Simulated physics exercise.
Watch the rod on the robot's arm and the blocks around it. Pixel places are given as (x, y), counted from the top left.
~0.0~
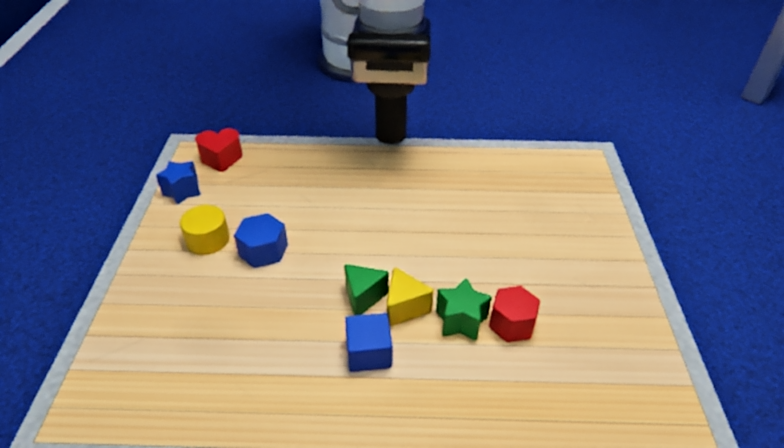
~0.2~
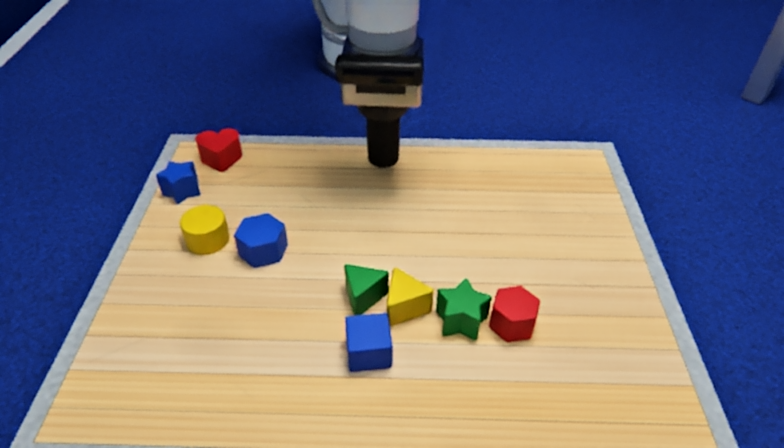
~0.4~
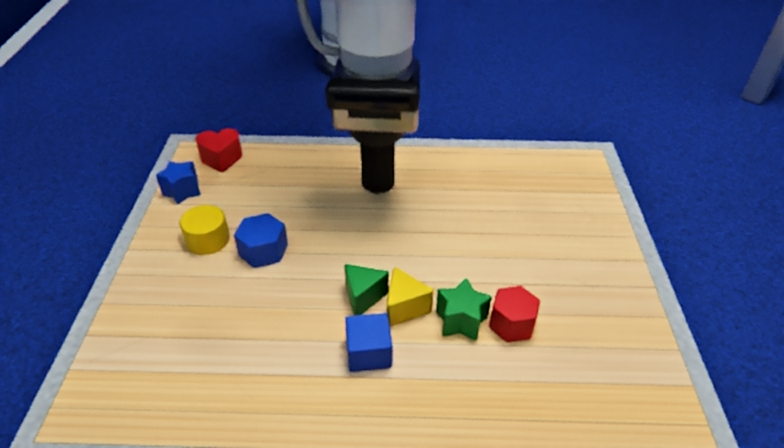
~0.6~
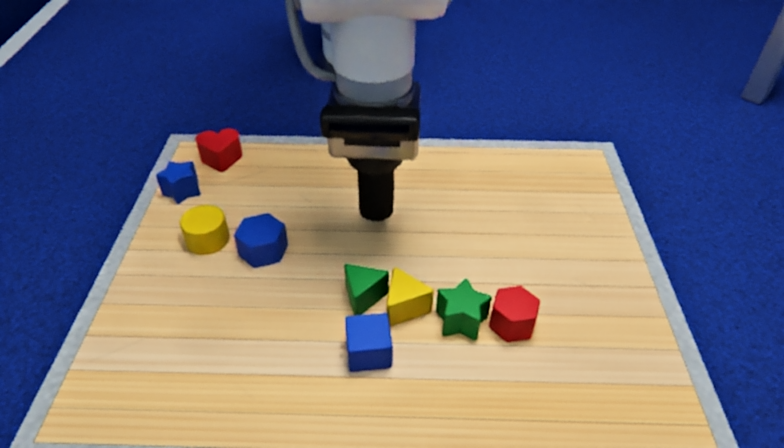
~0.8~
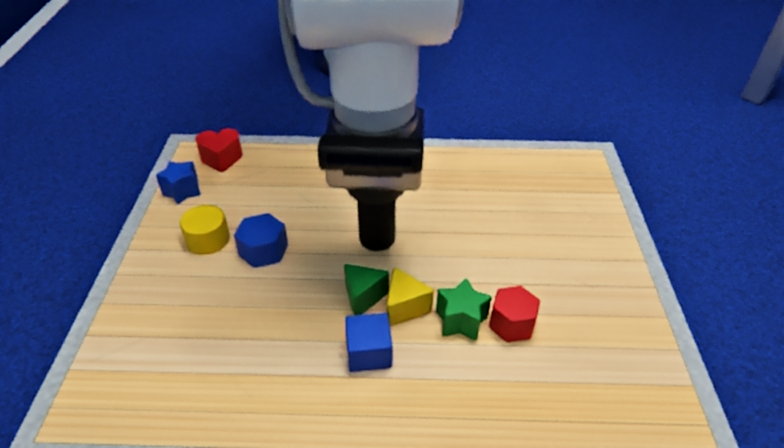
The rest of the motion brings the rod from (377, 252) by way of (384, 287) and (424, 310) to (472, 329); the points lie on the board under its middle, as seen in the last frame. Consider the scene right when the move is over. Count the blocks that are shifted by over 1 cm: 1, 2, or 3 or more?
Counting only shifts above 1 cm, I get three or more blocks.
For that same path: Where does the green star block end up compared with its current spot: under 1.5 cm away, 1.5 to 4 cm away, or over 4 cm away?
More than 4 cm.
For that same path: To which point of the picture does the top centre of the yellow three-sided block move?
Somewhere near (455, 334).
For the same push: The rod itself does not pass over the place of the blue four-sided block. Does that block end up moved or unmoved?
The blue four-sided block will stay where it stands.
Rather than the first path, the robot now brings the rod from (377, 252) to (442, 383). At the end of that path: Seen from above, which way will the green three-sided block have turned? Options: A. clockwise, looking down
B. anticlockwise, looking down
I'll go with A - clockwise, looking down.
What follows on the original path. One third of the way, rod (383, 273); green three-sided block (363, 287), turned 25° clockwise; yellow three-sided block (410, 290), turned 15° clockwise.
Two thirds of the way, rod (426, 296); green three-sided block (364, 291), turned 40° clockwise; yellow three-sided block (439, 317), turned 55° clockwise; green star block (485, 307), turned 40° anticlockwise; red hexagon (527, 302).
At the end, rod (474, 316); green three-sided block (364, 291), turned 40° clockwise; blue four-sided block unmoved; yellow three-sided block (455, 334), turned 110° clockwise; green star block (517, 331), turned 45° anticlockwise; red hexagon (552, 305), turned 30° anticlockwise.
